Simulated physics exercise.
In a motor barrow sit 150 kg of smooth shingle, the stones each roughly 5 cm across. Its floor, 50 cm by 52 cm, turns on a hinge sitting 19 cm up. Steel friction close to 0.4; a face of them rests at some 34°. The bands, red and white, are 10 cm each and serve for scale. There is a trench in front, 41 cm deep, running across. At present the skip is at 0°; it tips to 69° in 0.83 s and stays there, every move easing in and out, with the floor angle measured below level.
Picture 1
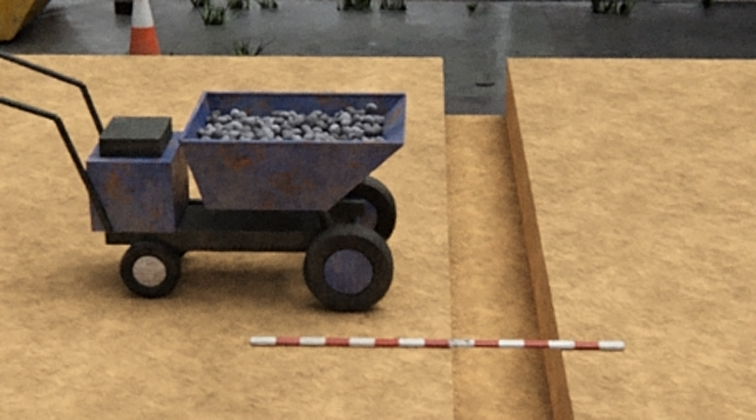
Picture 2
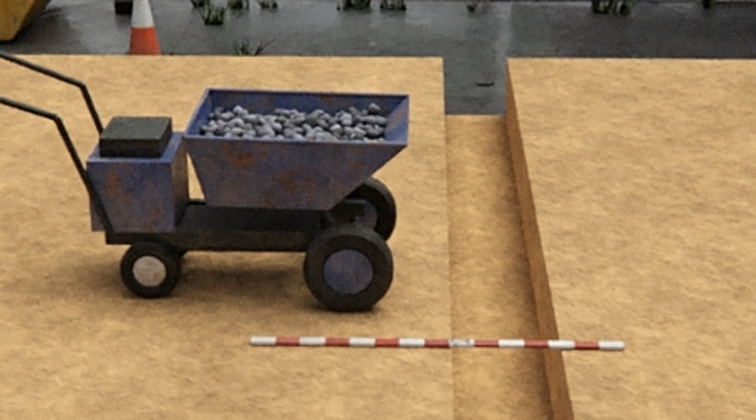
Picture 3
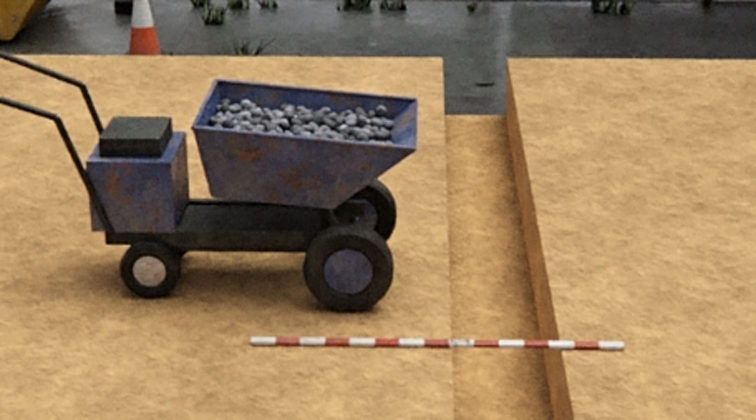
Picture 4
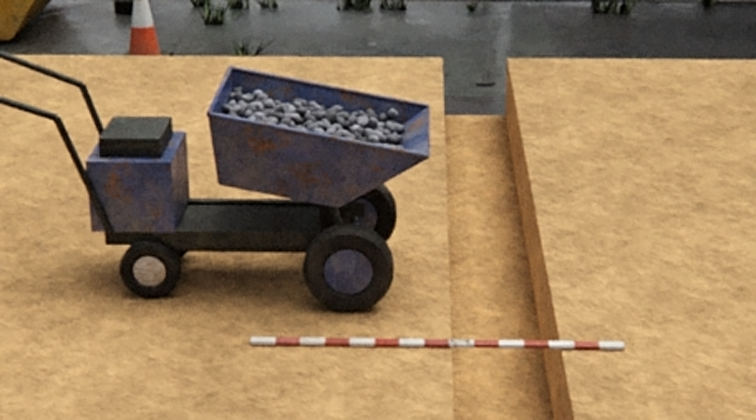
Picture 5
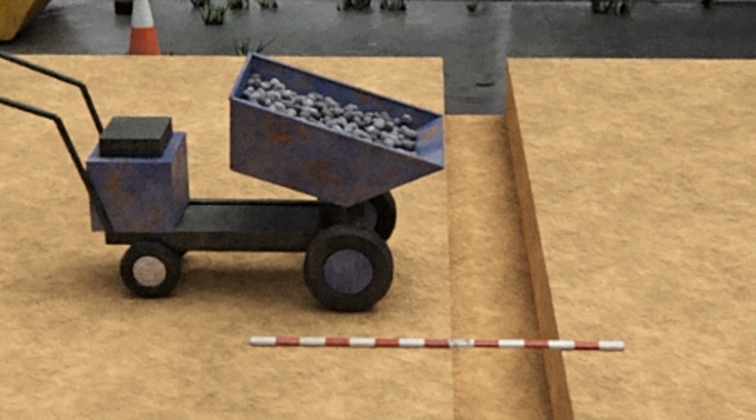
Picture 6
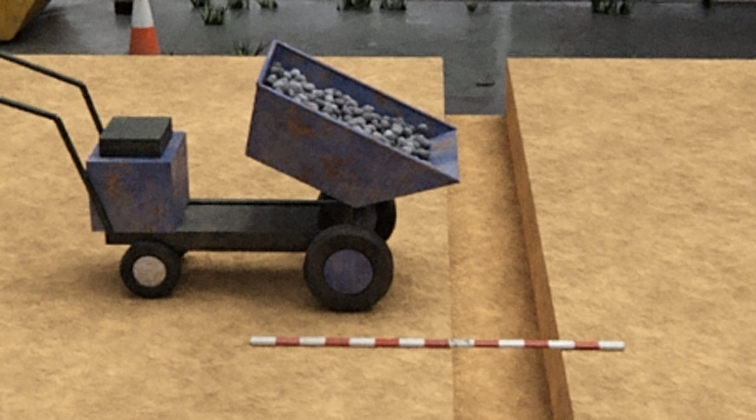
A rusty blue motor barrow loaded with grey stones stands on sandy ground at the left, seen from the side and slightly above, with a trench running across in front of it. A red and white banded pole lies across the trench in the foreground, and an orange and white cone stands behind on wet, dark ground. The skip tilts slowly, then more steeply, its back rising and its lip dipping rightward, while the wheels and camera stay still.
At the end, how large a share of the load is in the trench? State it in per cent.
A share of about 59 per cent.
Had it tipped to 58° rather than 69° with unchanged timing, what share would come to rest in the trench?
It would come to about 60 percent.
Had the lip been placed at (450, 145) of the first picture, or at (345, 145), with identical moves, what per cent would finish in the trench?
20 %, then 100 %.
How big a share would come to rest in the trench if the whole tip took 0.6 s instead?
My guess is near 45 percent.
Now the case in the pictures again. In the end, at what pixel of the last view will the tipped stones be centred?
Resting centre: About (533, 344).
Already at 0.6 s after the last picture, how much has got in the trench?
By then, around 30 percent.
Then, 0.3 s after the last picture the floor is at 58°, 100 % in the skip; the foremost stones are at (484, 207).
Then, 0.6 s after the last picture the floor is at 69°, 61 % in the skip, 29 % in the trench, 10 % past the trench; the foremost stones are at (580, 273).
Then, 0.9 s after the last picture the floor is at 69°, 13 % in the skip, 48 % in the trench, 39 % past the trench; the foremost stones are past the picture's edge.
Then, 2.9 s after the last picture the floor is at 69°, 0 % in the skip, 59 % in the trench, 41 % past the trench; the foremost stones are past the picture's edge.
